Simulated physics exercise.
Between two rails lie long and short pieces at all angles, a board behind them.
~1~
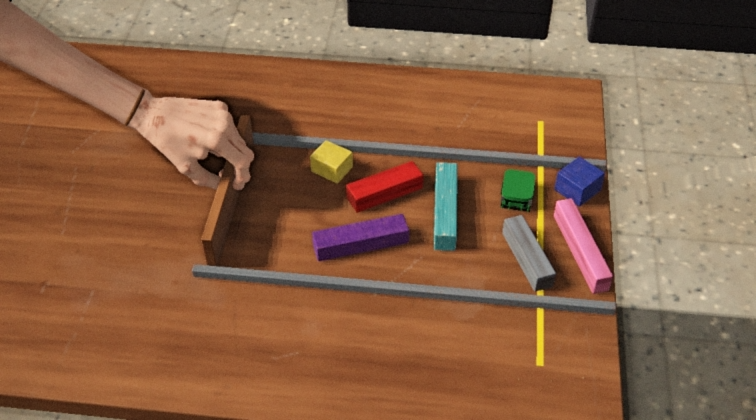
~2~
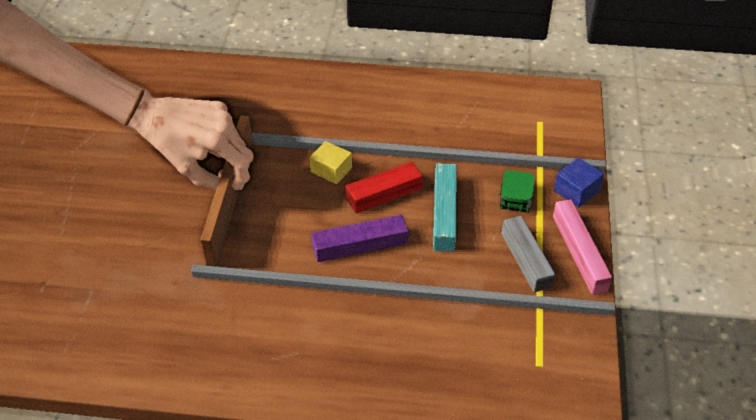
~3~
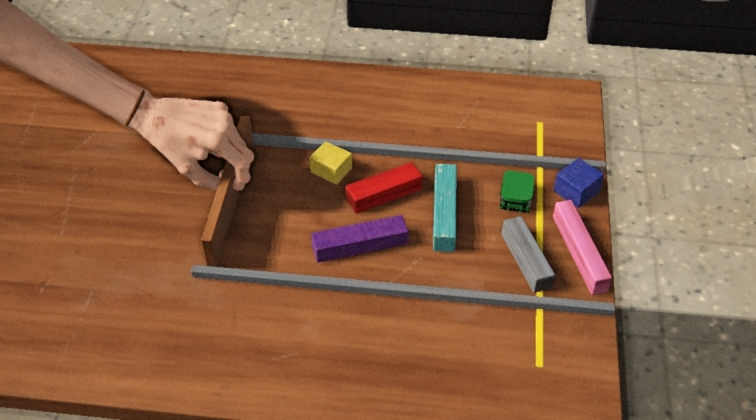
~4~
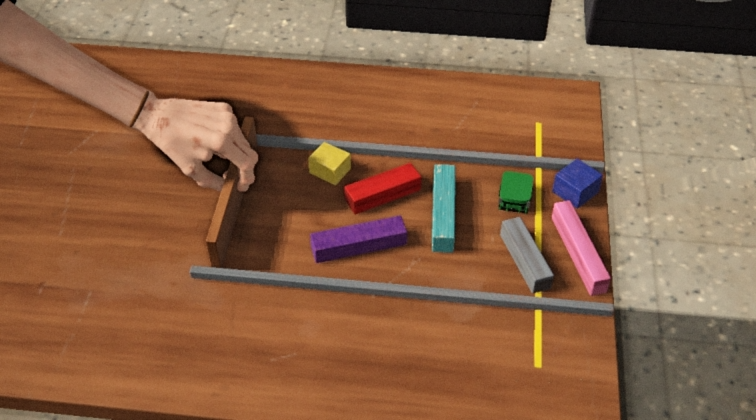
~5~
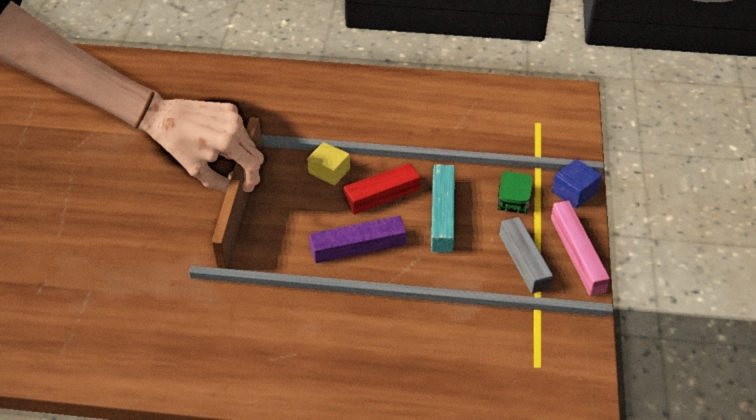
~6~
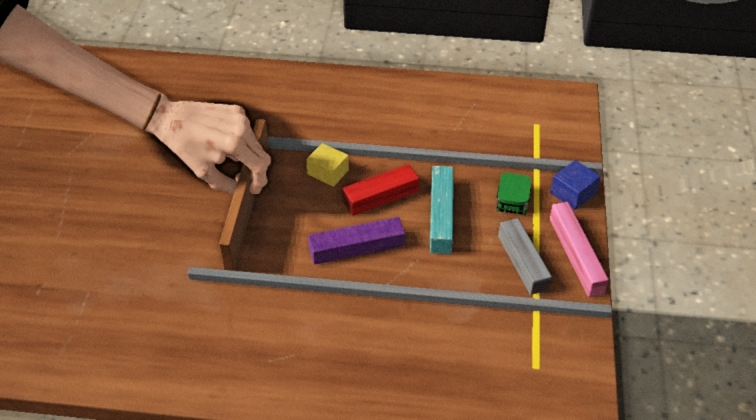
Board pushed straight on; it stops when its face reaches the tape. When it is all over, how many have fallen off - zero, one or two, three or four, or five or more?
The pieces lost over the edge are three or else four.
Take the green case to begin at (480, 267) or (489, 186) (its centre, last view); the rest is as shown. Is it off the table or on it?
At the first place it keeps its place, and at the second it does not stay.
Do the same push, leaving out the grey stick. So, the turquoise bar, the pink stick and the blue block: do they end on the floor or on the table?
Final state: Turquoise bar in place, pink stick off, blue block off.
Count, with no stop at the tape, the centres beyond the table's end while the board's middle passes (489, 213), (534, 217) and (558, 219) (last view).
Middles past end - pos 1: 0, pos 2: 3, pos 3: 5.
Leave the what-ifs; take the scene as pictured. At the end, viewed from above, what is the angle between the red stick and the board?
The angle is some 5°.
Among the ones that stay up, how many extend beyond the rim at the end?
The count would be 2.
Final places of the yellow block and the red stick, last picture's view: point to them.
About (554, 175), and about (551, 214).
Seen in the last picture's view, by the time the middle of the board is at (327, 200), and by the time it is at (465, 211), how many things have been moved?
At the first spot 2, then 8.
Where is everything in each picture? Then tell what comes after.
Pink stick (582, 245); blue block (579, 181); grey stick (528, 253); board (230, 189); tape (541, 230), in the first frame.
Blue block (579, 182); purple bar (360, 238), in the second frame.
Grey stick (527, 254); board (229, 189), in the third frame.
Pink stick (580, 247); yellow block (330, 163), in the fourth frame.
Blue block (577, 184); red stick (382, 189), in the fifth frame.
Pink stick (578, 248); blue block (575, 185); grey stick (524, 256); board (246, 193); tape (536, 233), in the sixth frame.
Soon after, none off yet; pink stick at rest near (578, 248); blue block at rest near (575, 185); grey stick at rest near (524, 256).
Then, none off yet; pink stick moved a little near (591, 248); blue block moving near (584, 184); grey stick moved a little near (557, 256).
At rest, the number that fall off is three or four; fallen, green case, blue block and pink stick.
